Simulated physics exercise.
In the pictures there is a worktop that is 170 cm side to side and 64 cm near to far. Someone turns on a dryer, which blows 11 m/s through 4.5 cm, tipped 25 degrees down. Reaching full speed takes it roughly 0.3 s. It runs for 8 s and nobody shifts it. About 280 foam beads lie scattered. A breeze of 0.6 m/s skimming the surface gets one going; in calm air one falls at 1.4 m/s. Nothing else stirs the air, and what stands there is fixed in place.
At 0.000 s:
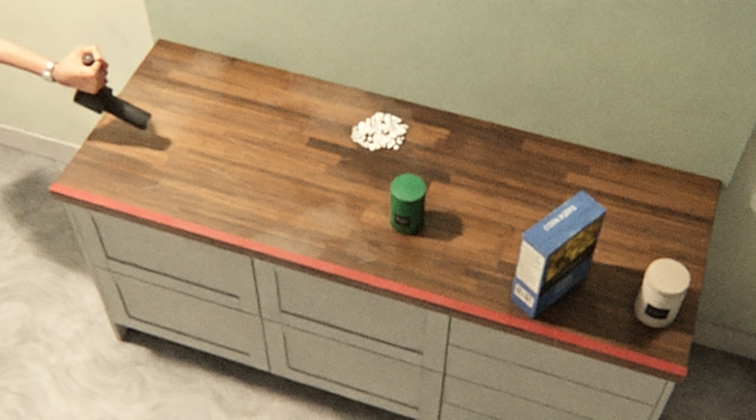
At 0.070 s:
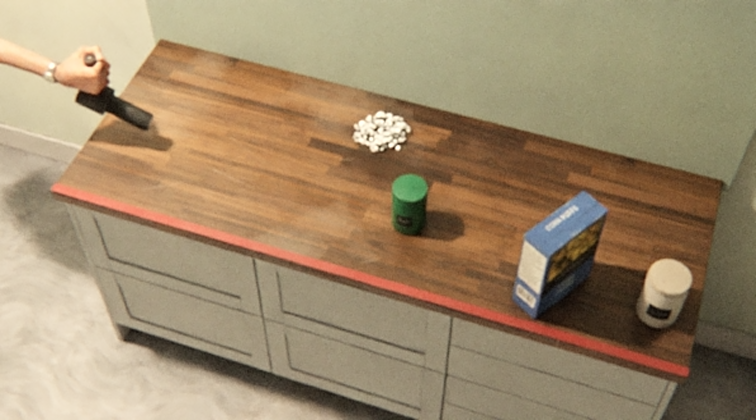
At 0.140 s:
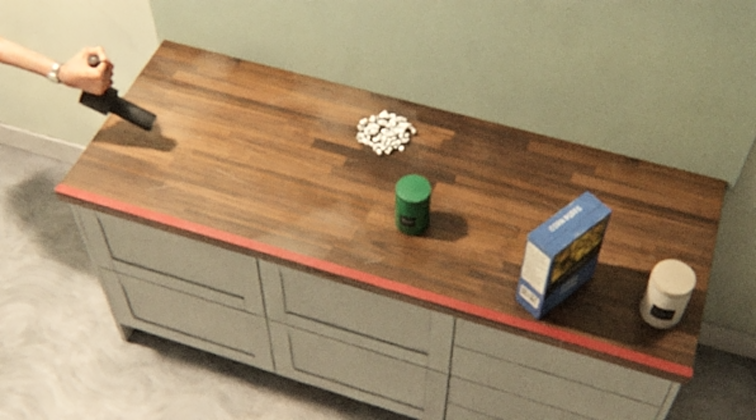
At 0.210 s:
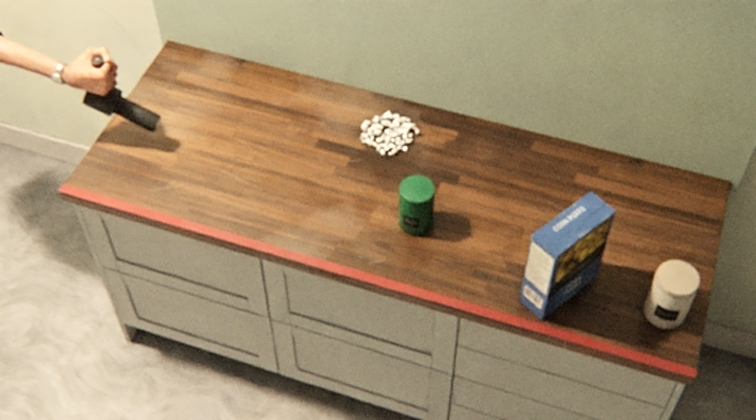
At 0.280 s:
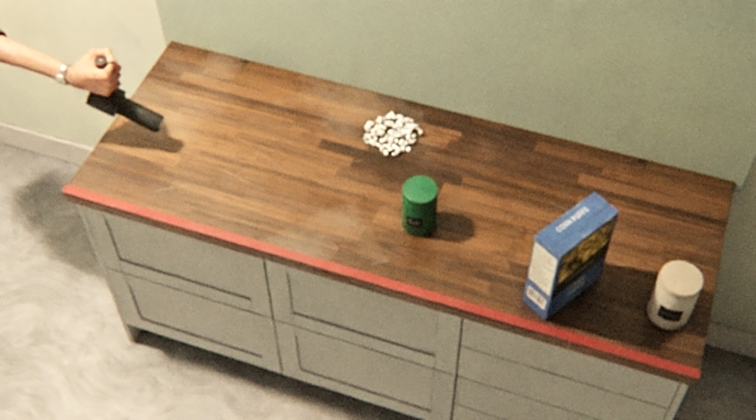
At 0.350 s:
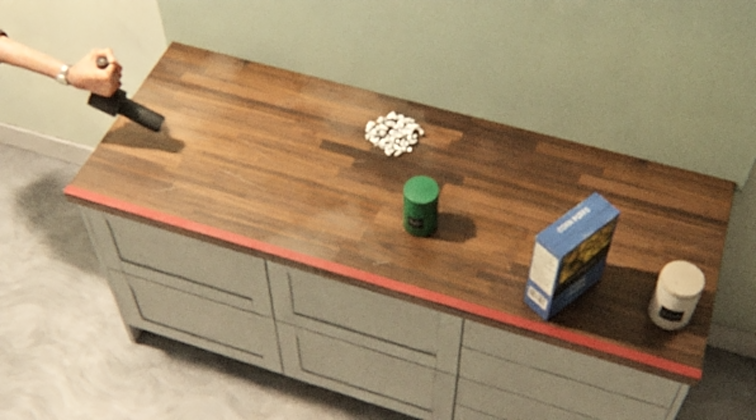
On a dark wooden worktop with a red front edge, a hand at the left holds a black dryer pointed across the surface toward a small pile of white foam beads, with a green jar, a blue carton and a white jar nearby. The beads barely stir, and everything else stays in place.
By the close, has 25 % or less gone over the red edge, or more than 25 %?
The share over that edge stays at or under a quarter.
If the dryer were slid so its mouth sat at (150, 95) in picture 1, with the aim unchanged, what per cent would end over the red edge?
It would come out near 0 in a hundred.
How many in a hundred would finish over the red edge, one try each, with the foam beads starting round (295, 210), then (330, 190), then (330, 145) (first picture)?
80 %, 20 %, 0 %.
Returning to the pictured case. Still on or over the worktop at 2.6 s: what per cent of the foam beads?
That comes to roughly 0 % remaining.
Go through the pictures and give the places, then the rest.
The middle of the foam beads is near (380, 134), none has stirred yet and the mouth of the dryer is at (148, 123), in the first picture.
The middle of the foam beads is near (382, 130), none has stirred yet and the red edge is centred on (347, 278), in the second picture.
The middle of the foam beads is near (387, 131), none has stirred yet, the top of a jar is at (413, 188) and the top of a carton is at (571, 222), in the third picture.
The middle of the foam beads is near (391, 132) and about 1 % have left their places, in the fourth picture.
The middle of the foam beads is near (395, 132) and about 1 % have left their places, in the fifth picture.
The middle of the foam beads is near (396, 133) and about 1 % have left their places, in the sixth picture.
After 1.6 s, 0 % are over the red edge; 33 % have settled or left.
After 2.6 s, 0 % are over the red edge; 100 % have settled or left.
After 4.4 s, 0 % are over the red edge; 100 % have settled or left.
After 8.0 s, at the end, 0 % are over the red edge.
